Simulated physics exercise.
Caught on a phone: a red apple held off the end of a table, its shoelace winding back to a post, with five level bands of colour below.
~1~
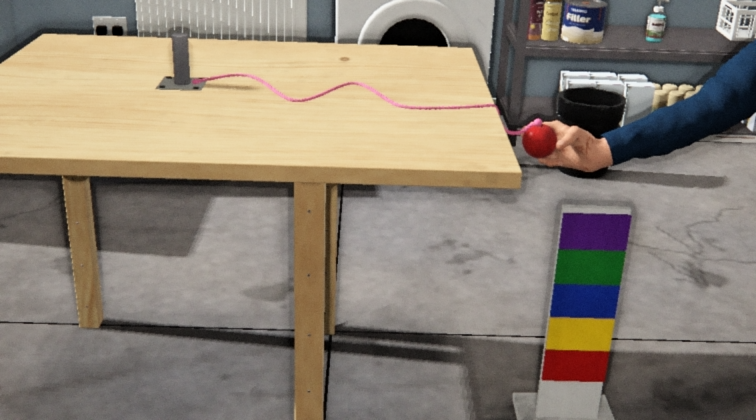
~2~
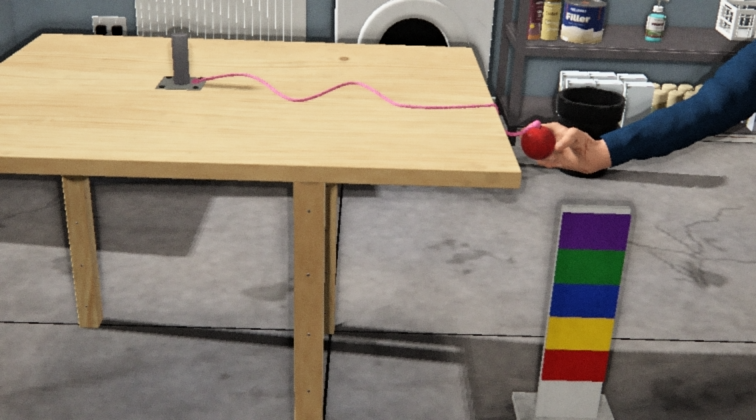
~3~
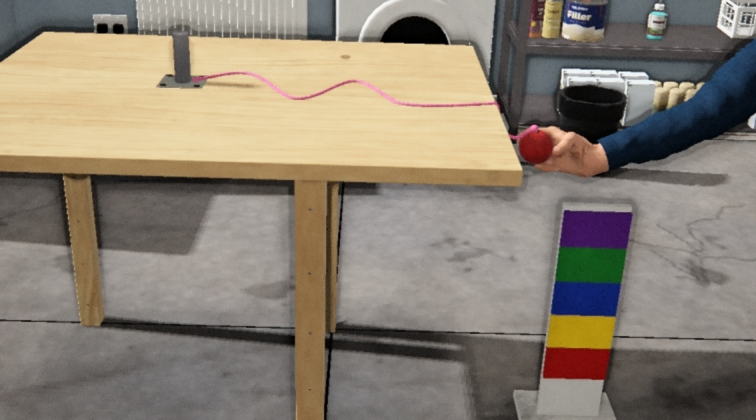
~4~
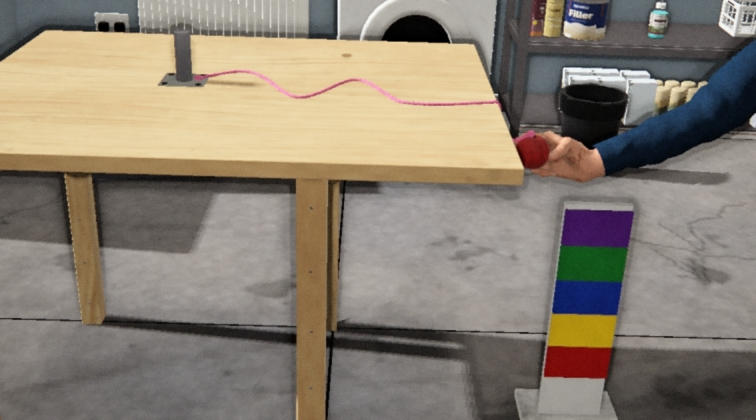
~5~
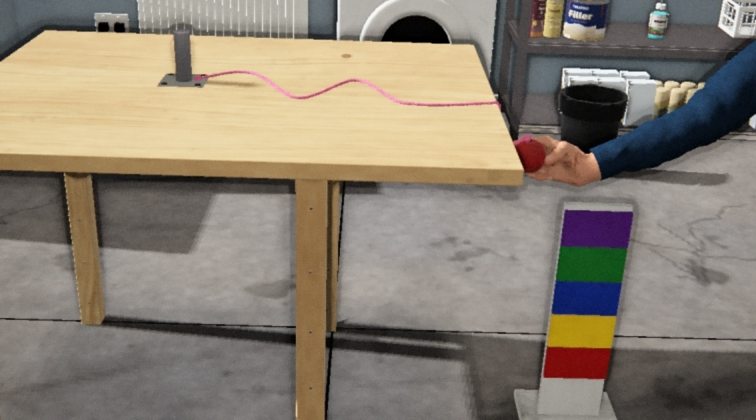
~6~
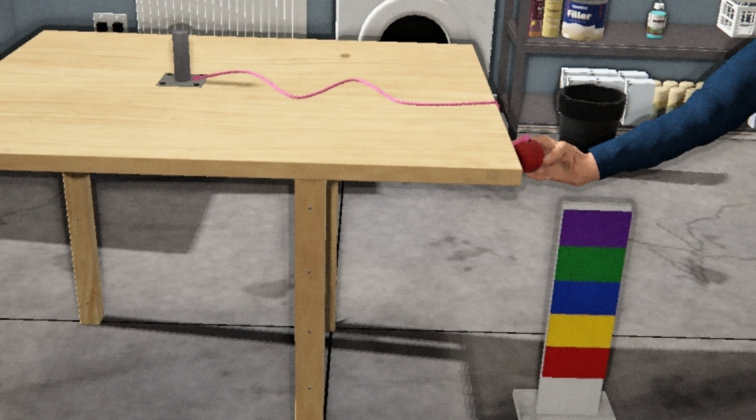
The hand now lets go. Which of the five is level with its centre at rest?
The blue one.
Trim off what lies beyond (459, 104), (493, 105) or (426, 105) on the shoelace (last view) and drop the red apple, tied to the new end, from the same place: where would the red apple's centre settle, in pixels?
In that order: (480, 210), (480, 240) and (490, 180).
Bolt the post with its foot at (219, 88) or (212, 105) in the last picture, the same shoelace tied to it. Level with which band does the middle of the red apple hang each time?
In that order: Yellow; yellow.
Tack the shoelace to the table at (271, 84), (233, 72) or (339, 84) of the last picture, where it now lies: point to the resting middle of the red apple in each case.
In that order: (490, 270), (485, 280) and (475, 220).
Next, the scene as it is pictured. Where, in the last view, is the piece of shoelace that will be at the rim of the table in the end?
At (383, 93), roughly.
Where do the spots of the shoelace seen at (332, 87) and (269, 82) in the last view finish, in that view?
At (410, 93), then (298, 86).
Soon after, apple near (447, 281); level with blue.
After that, apple near (498, 296); level with blue.
In the end, apple near (481, 294); level with blue. The shoelace holds its middle at blue.
